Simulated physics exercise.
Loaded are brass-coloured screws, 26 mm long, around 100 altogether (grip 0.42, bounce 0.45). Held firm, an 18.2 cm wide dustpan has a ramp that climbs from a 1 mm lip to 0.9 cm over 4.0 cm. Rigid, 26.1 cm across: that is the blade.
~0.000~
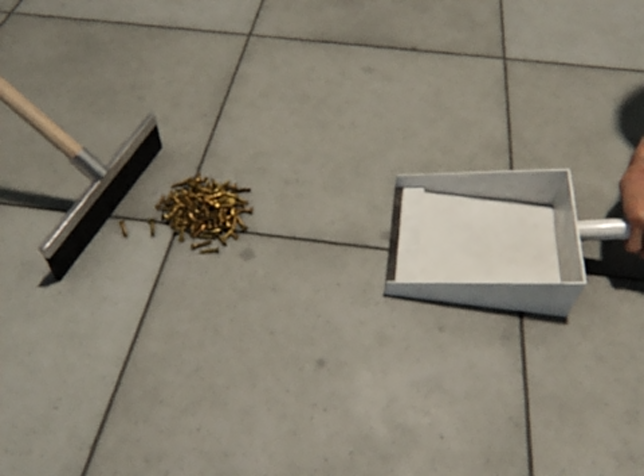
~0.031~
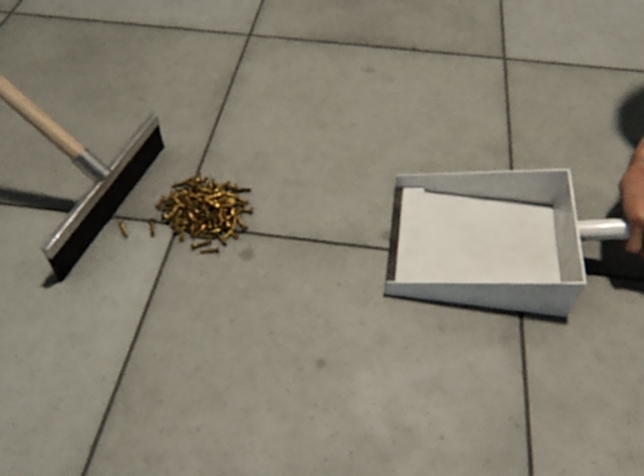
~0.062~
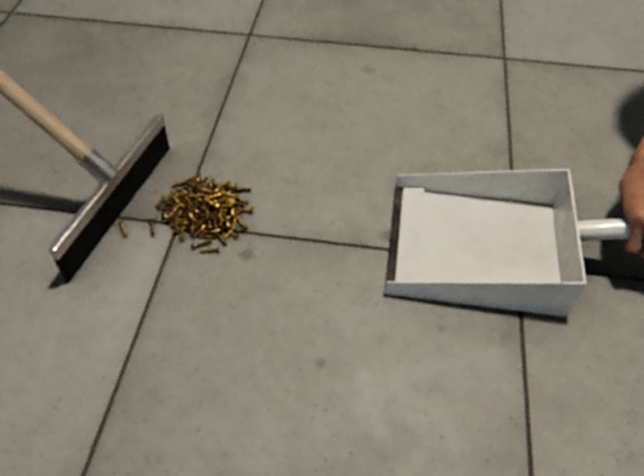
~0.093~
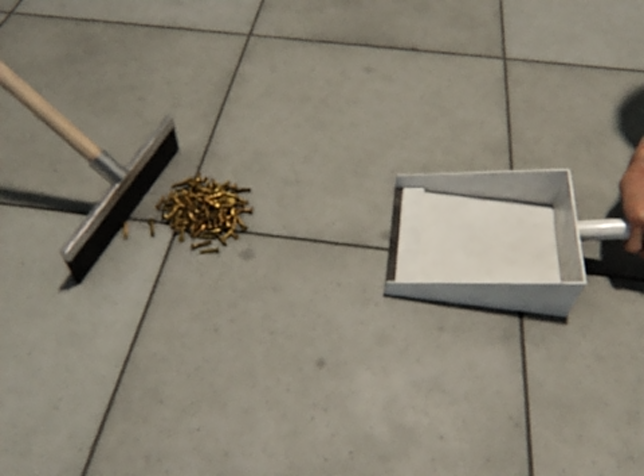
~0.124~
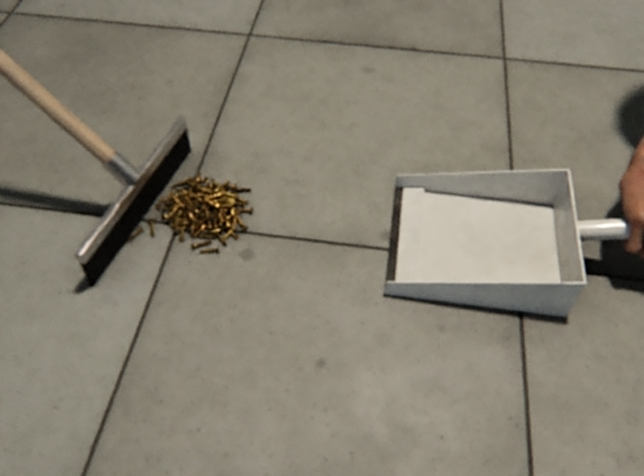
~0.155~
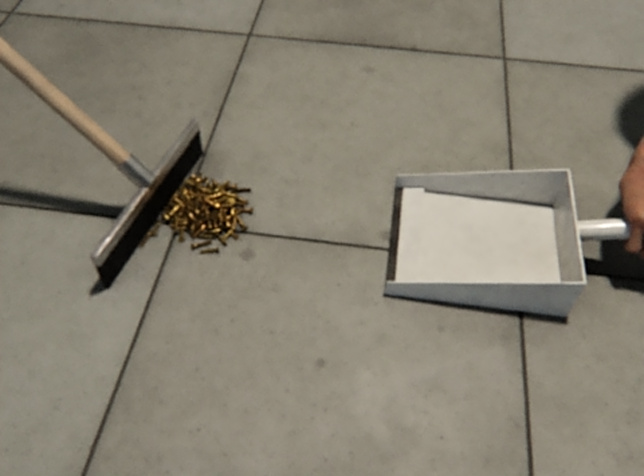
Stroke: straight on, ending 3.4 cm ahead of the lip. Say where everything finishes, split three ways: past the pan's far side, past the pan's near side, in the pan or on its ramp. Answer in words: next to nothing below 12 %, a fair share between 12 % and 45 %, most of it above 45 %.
Past the pan's far side - next to nothing; past the pan's near side - next to nothing; in the pan or on its ramp - a fair share.
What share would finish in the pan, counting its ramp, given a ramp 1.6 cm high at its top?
15 %.
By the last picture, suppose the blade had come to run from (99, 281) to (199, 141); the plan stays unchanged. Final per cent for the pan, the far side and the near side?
Split: Pan = 20, far = 0, near = 40.
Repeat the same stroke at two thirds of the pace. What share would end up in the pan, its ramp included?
In that case roughly 5 percent.
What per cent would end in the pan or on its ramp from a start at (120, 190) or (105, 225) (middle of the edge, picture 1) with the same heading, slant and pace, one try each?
Some 15 and 20 per cent.
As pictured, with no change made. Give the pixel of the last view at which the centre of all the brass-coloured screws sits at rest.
Around (380, 239).
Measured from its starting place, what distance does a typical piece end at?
That distance is close to 24 cm.
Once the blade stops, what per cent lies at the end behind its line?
0 %.
After 0.37 s, middle of the blade 19 cm from the lip; 0 % over the lip, far side 0 %, near side 0 %.
Then, at 0.51 s, middle of the blade 10 cm from the lip; 0 % over the lip, far side 0 %, near side 0 %.
Then, at 0.78 s, middle of the blade 6 cm from the lip; 20 % over the lip, far side 0 %, near side 5 %.
In the end, at 1.6 s, far side 0 %, near side 5 %, pan 20 %, in front of the lip or behind the blade 75 %.
